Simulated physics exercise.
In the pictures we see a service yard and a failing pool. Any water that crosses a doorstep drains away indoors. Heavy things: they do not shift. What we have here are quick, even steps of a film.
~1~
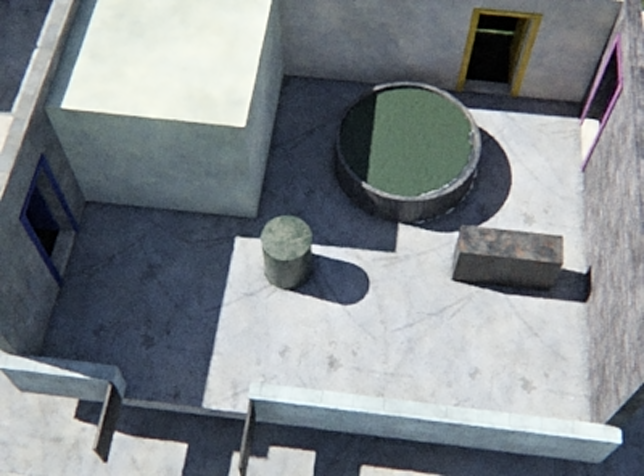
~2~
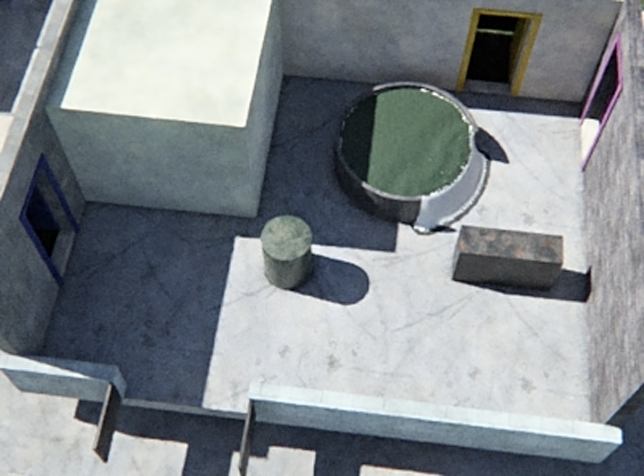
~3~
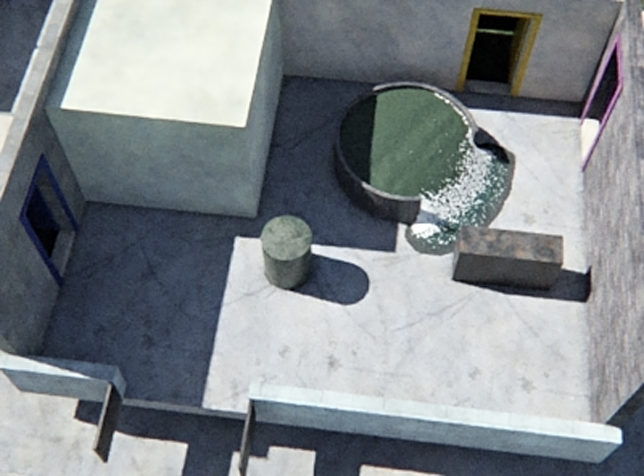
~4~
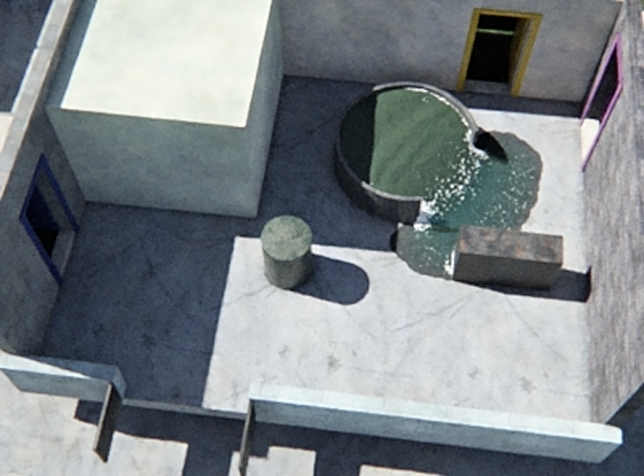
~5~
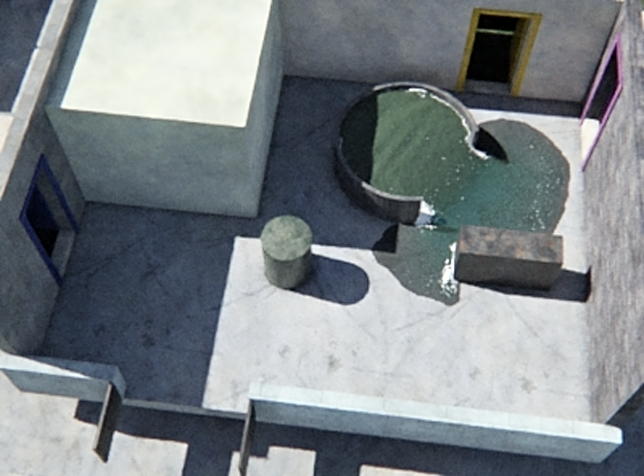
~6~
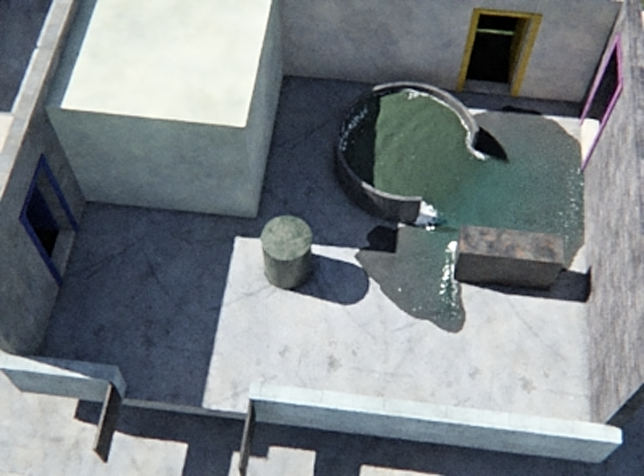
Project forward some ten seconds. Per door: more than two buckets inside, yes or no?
Per door - purple door: No, blue door: No, yellow door: Yes.
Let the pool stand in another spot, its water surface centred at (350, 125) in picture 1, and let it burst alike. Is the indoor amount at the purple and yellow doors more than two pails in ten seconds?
Lab note - purple door never reaches it; yellow door crosses the line.
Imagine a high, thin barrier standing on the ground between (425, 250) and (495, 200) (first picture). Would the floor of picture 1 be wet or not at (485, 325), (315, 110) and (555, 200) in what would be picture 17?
Lab note - point 1: Parched; point 2: Parched; point 3: Inundated.
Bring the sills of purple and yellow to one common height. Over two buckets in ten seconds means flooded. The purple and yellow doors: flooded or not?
Then: The purple door exceeds the limit; the yellow door stays within the limit.
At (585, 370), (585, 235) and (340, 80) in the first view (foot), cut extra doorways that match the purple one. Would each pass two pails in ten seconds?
So it goes runs below, then runs above, then runs below.
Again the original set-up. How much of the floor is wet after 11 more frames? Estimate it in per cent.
About 35 %.
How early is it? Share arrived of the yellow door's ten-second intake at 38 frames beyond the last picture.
By my reckoning, 50 percent.
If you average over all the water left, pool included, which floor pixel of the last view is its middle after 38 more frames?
(426, 214).
A moment on, water covers 25 % of the floor; the purple door wet at the sill, nothing in, the blue door not reached, the yellow door wet at the sill, nothing in.
Next, water covers 35 % of the floor; the purple door wet at the sill, nothing in, the blue door not reached, the yellow door wet at the sill, nothing in.
Then, water covers 50 % of the floor; the purple door wet at the sill, nothing in, the blue door not reached, the yellow door under two buckets in.
Later, water covers 80 % of the floor; the purple door wet at the sill, nothing in, the blue door not reached, the yellow door over two buckets in.
In the end, water covers 95 % of the floor; the purple door wet at the sill, nothing in, the blue door wet at the sill, nothing in, the yellow door far over two buckets in.
